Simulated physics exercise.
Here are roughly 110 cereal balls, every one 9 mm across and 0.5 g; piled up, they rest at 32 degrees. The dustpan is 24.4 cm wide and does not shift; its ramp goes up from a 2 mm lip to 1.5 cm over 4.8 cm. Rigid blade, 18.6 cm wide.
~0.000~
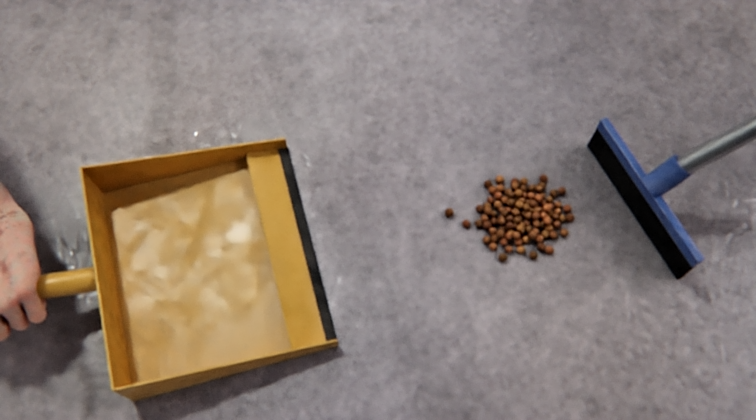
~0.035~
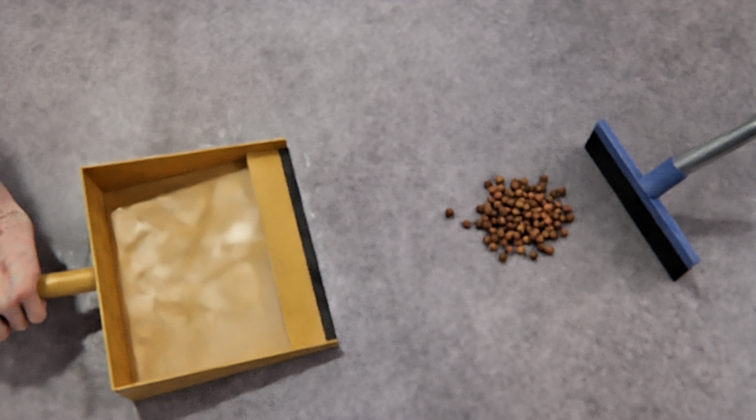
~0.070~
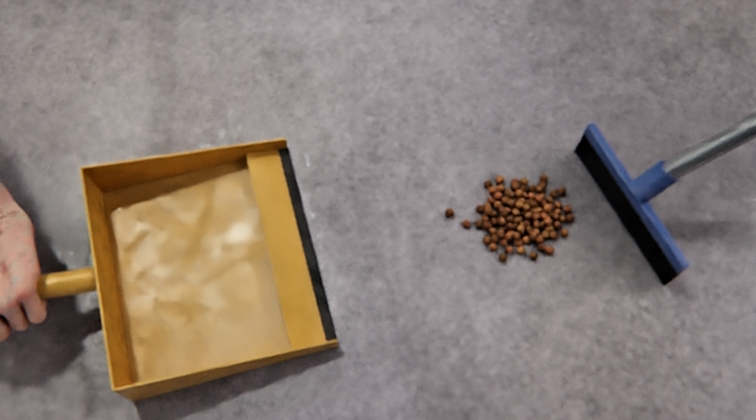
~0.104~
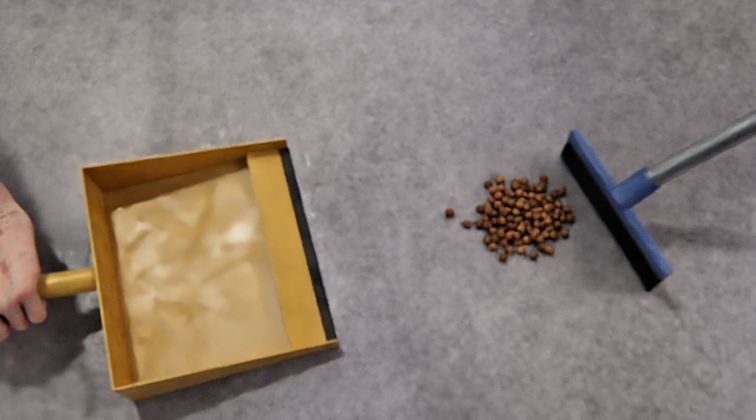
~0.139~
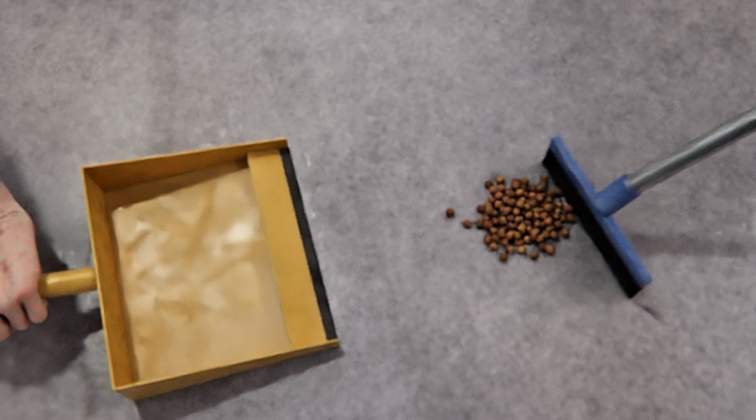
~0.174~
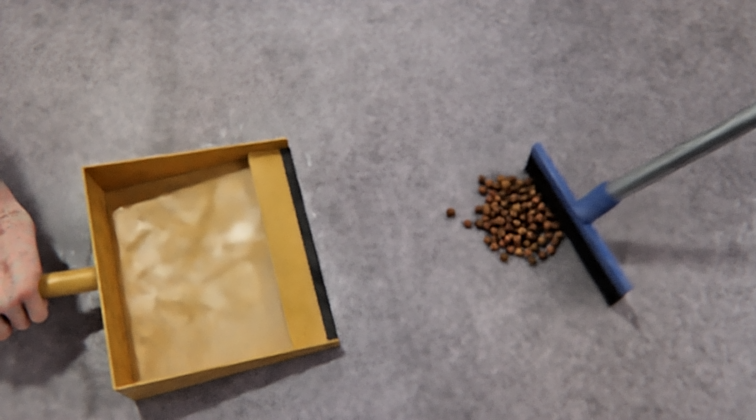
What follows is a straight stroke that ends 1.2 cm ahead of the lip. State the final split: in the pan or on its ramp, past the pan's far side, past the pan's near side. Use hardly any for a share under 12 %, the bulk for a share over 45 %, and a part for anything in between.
Pan: A part, far side: Hardly any, near side: A part.
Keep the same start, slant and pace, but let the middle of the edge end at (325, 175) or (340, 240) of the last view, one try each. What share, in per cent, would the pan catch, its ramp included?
Some 5 and 15 per cent.
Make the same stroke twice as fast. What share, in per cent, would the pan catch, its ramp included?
In that case close to 35 per cent.
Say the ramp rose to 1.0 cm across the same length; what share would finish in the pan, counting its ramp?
30 per cent.
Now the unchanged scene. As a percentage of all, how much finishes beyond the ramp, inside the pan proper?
Roughly 5 percent.
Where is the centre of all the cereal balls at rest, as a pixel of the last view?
Close to pixel (331, 294).
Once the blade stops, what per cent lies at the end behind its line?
About 15 per cent.
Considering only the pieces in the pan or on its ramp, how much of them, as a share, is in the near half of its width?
Close to 100 %.
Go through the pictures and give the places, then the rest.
In the first frame, blade from (695, 261) to (603, 126), moved 0.0 cm, 0 of the pieces shifted so far; middle of the pieces at (523, 213); pan at (198, 271).
In the second frame, blade from (692, 263) to (600, 128), moved 0.4 cm, 0 of the pieces shifted so far; middle of the pieces at (523, 213).
In the third frame, blade from (681, 267) to (590, 131), moved 1.7 cm, 0 of the pieces shifted so far; middle of the pieces at (523, 213).
In the fourth frame, blade from (664, 274) to (574, 137), moved 3.7 cm, 0 of the pieces shifted so far; middle of the pieces at (523, 213).
In the fifth frame, blade from (644, 282) to (555, 144), moved 6.1 cm, 2 of the pieces shifted so far; middle of the pieces at (524, 213).
In the sixth frame, blade from (625, 290) to (536, 151), moved 8.5 cm, 85 of the pieces shifted so far; middle of the pieces at (515, 216); pan at (199, 270). Its pace works out near 0.68 m/s, heading 6 degrees towards the viewer's side.
Then, at 0.36 s, middle of the blade 15 cm from the lip; 0 % over the lip, far side 0 %, near side 5 %.
After 0.49 s, middle of the blade 6 cm from the lip; 0 % over the lip, far side 0 %, near side 10 %.
After 0.74 s, middle of the blade 3 cm from the lip; 25 % over the lip, far side 0 %, near side 15 %.
At rest (1.1 s), pan 25 %, far side 0 %, near side 15 %, in front of the lip or behind the blade 60 %.
